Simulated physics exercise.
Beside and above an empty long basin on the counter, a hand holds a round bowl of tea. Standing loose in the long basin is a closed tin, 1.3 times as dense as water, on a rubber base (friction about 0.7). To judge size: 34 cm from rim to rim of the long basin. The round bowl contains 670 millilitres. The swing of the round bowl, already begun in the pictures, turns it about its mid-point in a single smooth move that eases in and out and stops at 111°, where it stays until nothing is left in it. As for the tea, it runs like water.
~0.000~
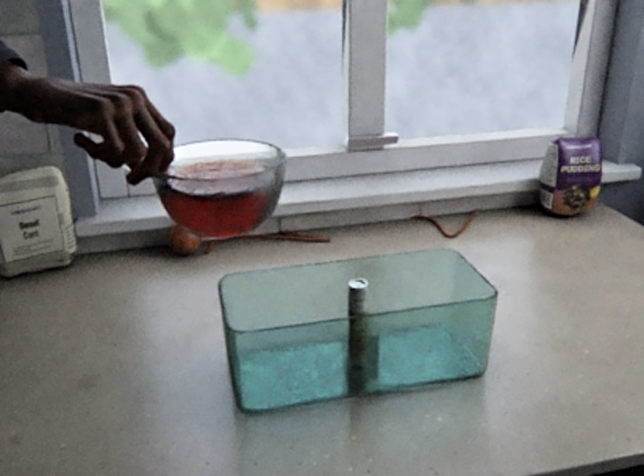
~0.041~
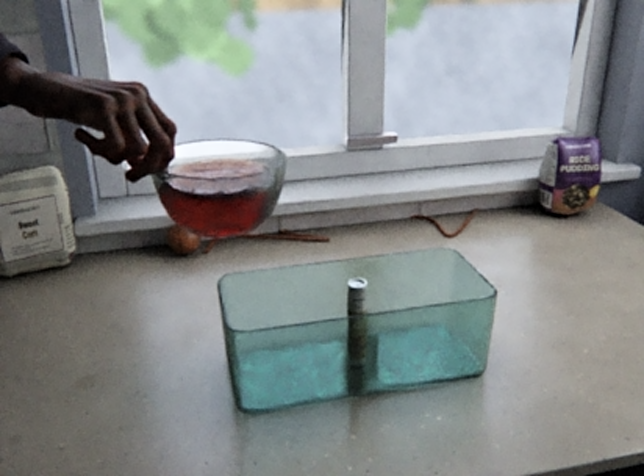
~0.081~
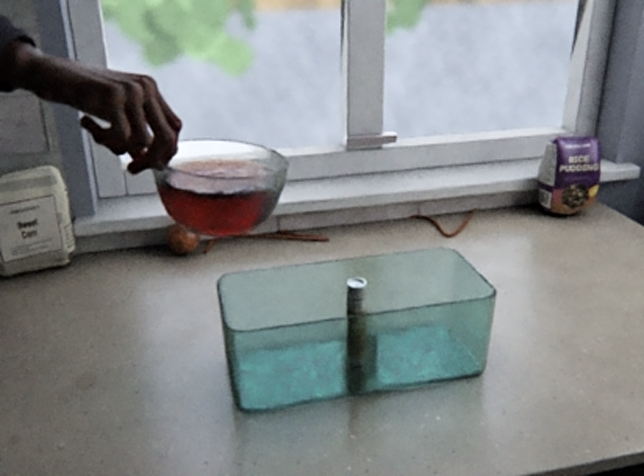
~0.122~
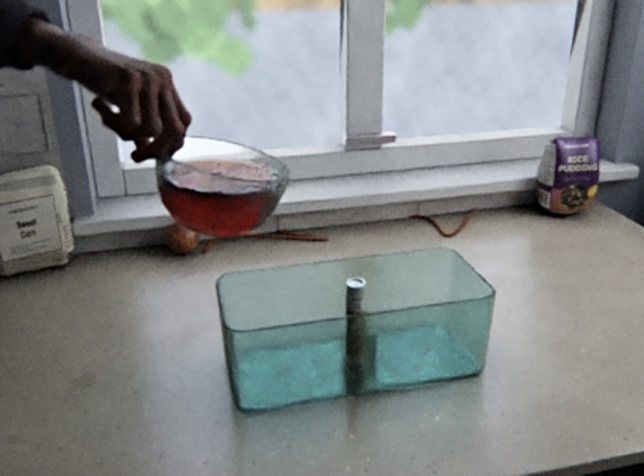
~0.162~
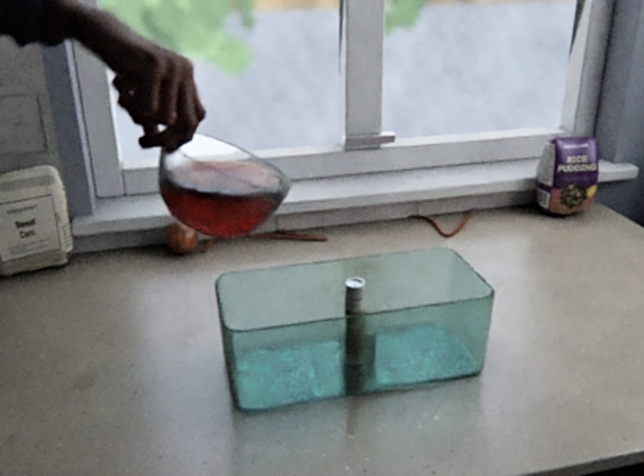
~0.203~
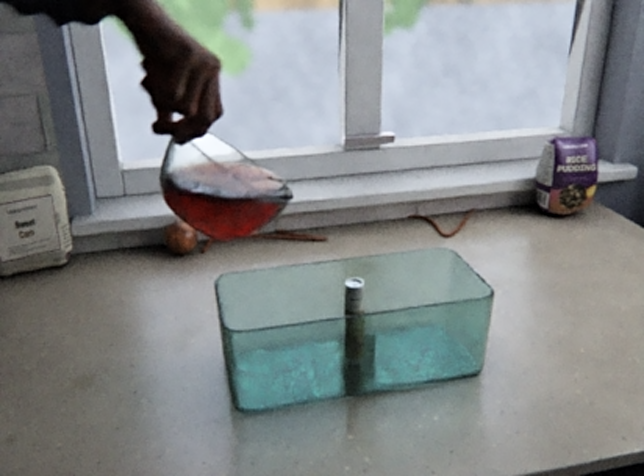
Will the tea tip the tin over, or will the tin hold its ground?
It comes down.
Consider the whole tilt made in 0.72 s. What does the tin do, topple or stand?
In that case the tin stays vertical.
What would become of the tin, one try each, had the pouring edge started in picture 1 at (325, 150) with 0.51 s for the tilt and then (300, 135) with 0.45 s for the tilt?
First it tips over; then it tips over.
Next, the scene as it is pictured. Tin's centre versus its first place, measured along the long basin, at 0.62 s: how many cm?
2 cm, roughly.
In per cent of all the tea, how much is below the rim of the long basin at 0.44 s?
I reckon close to 42 percent of it.
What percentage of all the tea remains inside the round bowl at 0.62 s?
About 0 percent.
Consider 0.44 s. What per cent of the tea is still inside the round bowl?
Roughly 12 per cent.
By 0.44 s the tilt is 107° and 12 per cent is still to pour; the tin stands where it began.
By 0.62 s the tilt is 111° and 0 per cent is still to pour; the tin leans 11°.
By 0.81 s the tilt is 111° and 0 per cent is still to pour; the tin leans 39°.
By 1.01 s the tilt is 111° and 0 per cent is still to pour; the tin lies on its side.
At rest the tin lies on its side.
